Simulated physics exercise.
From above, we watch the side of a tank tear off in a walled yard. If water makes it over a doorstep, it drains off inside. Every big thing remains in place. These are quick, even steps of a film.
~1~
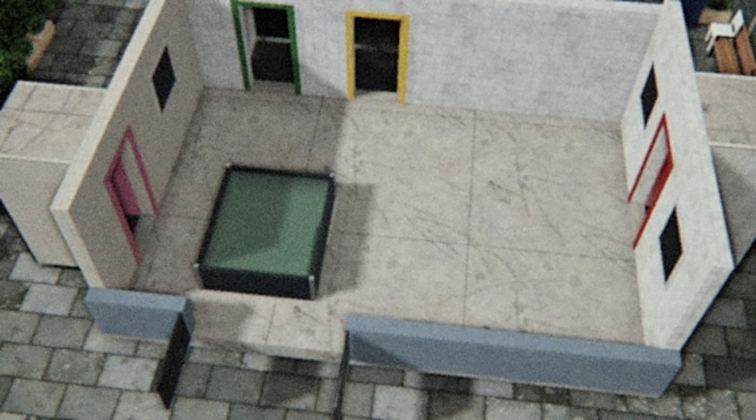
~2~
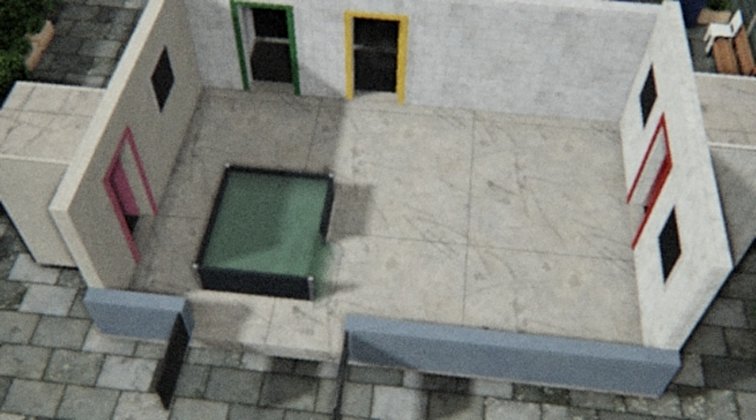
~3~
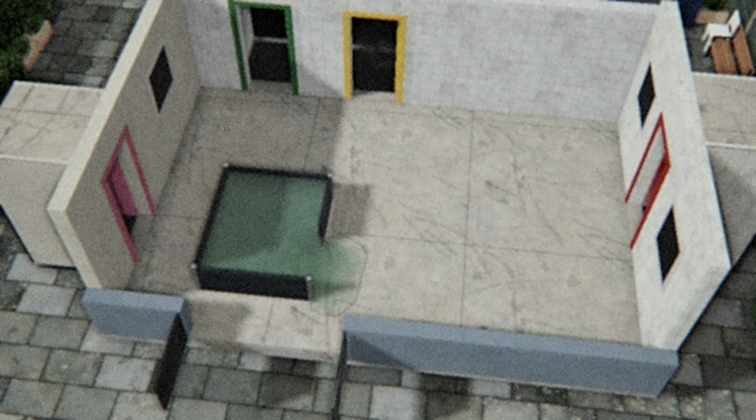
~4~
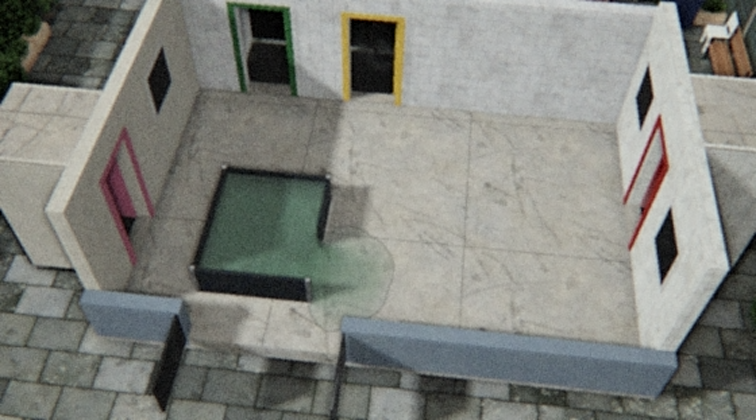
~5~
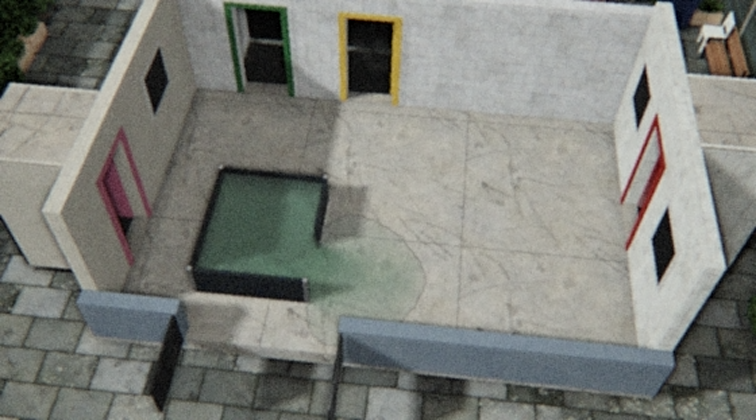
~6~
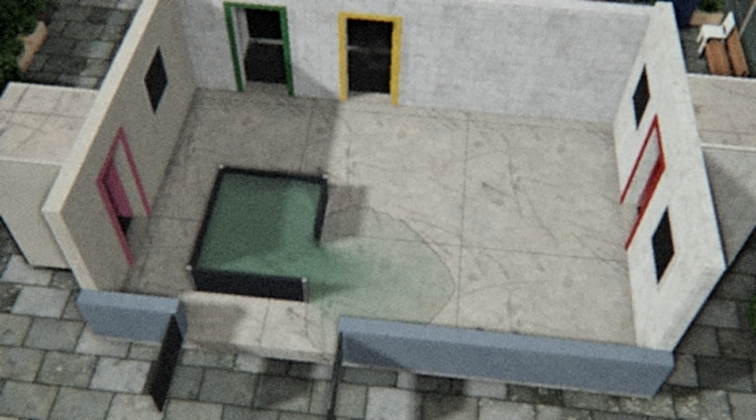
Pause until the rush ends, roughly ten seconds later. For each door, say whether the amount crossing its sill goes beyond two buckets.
Door by door: Yellow door - two buckets at most, pink door - two buckets at most, red door - beyond two buckets, green door - two buckets at most.
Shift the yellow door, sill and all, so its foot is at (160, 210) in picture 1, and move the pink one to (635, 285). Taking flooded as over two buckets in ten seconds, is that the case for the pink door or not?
Well, the way I see it, the pink door crosses the threshold.
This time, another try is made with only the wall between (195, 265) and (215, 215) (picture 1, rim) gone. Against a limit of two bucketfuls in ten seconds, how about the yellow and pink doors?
Against the threshold, yellow misses it and pink beats it.
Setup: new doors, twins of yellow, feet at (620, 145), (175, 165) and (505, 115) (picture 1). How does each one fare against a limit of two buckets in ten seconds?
Exceeds the limit; falls short; exceeds the limit.
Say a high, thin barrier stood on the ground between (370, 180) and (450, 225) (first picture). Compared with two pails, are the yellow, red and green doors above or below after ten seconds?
At the doors, yellow comes in under, red comes in over, green comes in under.
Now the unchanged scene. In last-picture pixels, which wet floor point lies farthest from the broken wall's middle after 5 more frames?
Pixel estimate: (571, 304).
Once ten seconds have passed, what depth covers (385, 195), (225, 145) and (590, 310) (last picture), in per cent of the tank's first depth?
About 4, 4 and 10 per cent.
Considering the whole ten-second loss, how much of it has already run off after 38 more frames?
Estimate: 80 %.
A moment on, water covers 25 % of the floor; the yellow door not reached, the pink door not reached, the red door not reached, the green door not reached.
Next, water covers 35 % of the floor; the yellow door not reached, the pink door not reached, the red door not reached, the green door not reached.
Then, water covers 45 % of the floor; the yellow door not reached, the pink door not reached, the red door under two buckets in, the green door not reached.
Later, water covers 50 % of the floor; the yellow door not reached, the pink door not reached, the red door over two buckets in, the green door not reached.
In the end, water covers 80 % of the floor; the yellow door wet at the sill, nothing in, the pink door not reached, the red door over two buckets in, the green door wet at the sill, nothing in.
